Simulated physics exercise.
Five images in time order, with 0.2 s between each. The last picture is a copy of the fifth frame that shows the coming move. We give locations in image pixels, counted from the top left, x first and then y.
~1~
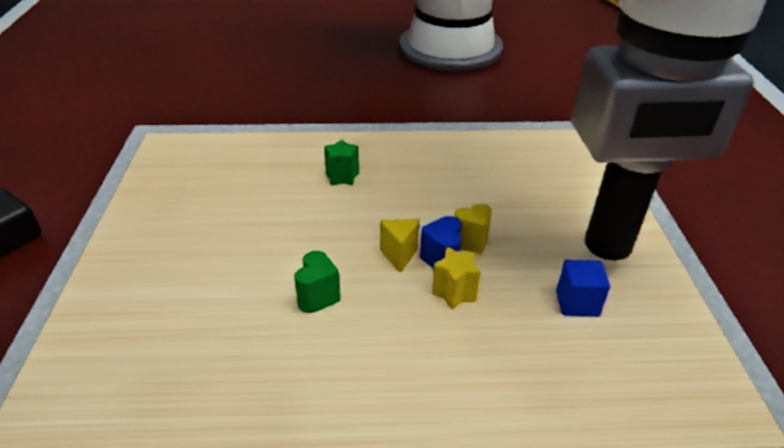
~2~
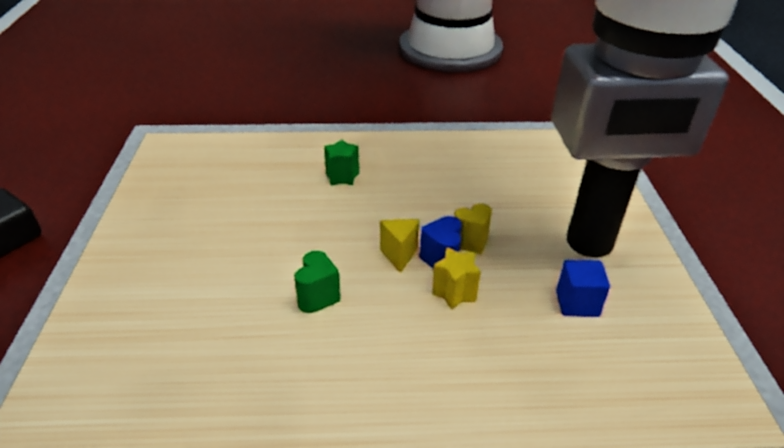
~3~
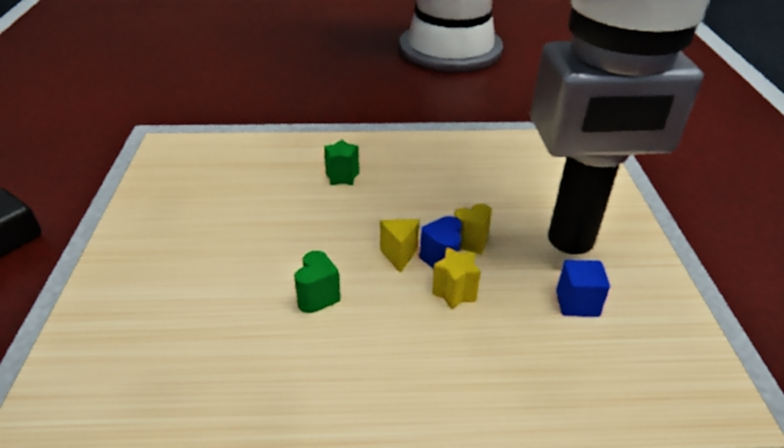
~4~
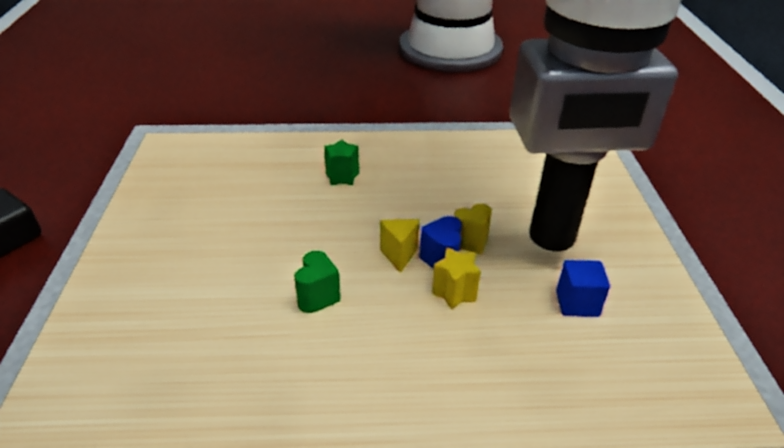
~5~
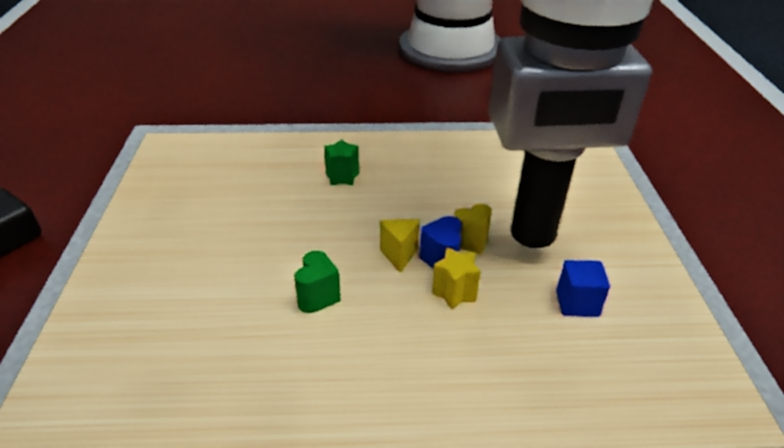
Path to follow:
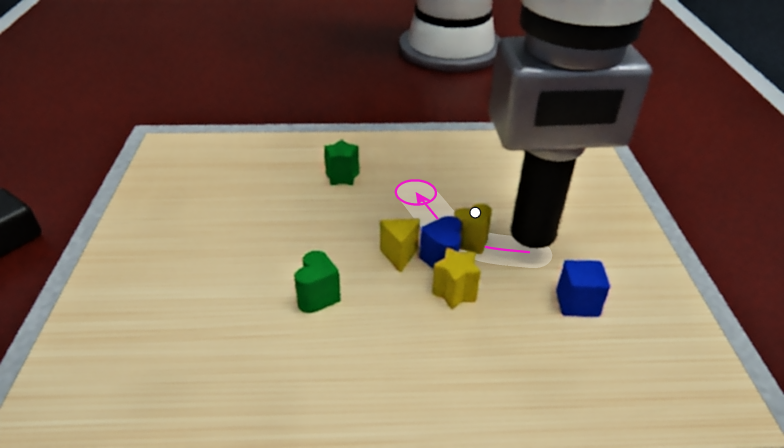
A pale wooden board with a grey edge lies on a dark red surface, seen from above at an angle. Yellow, blue and green blocks, including stars and hearts, sit around it, several clustered near the middle, with a blue cube at right. A grey machine's black post glides steadily left behind the cube towards the cluster, touching nothing, while the blocks and camera stay still.
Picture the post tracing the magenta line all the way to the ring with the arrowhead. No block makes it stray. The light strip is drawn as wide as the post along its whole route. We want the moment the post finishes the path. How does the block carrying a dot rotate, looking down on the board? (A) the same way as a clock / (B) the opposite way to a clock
I'll go with B - the opposite way to a clock.
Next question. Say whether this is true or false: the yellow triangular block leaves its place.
That claim is false.
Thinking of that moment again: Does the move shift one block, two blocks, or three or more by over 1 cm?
Moved: Just one.
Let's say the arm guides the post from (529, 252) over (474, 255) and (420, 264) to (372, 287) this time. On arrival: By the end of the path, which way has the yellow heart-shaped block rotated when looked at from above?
Looking down: Clockwise.
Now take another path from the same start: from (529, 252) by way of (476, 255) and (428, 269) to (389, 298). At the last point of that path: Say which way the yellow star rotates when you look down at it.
Spins counterclockwise.
Drawn move, from (529, 252) through (476, 244) and (439, 220) to (416, 192); the dot is on the yellow heart-shaped block.
On the path given first. One third of the way, post at (478, 227); yellow heart-shaped block at (444, 204).
Two thirds of the way, post at (439, 202); blue heart-shaped block at (439, 230), turned 25° anticlockwise; yellow heart-shaped block at (404, 189), turned 25° anticlockwise.
At the end, post at (417, 175); yellow triangular block still; blue heart-shaped block at (439, 230), turned 25° anticlockwise; yellow heart-shaped block at (397, 186), turned 45° anticlockwise.
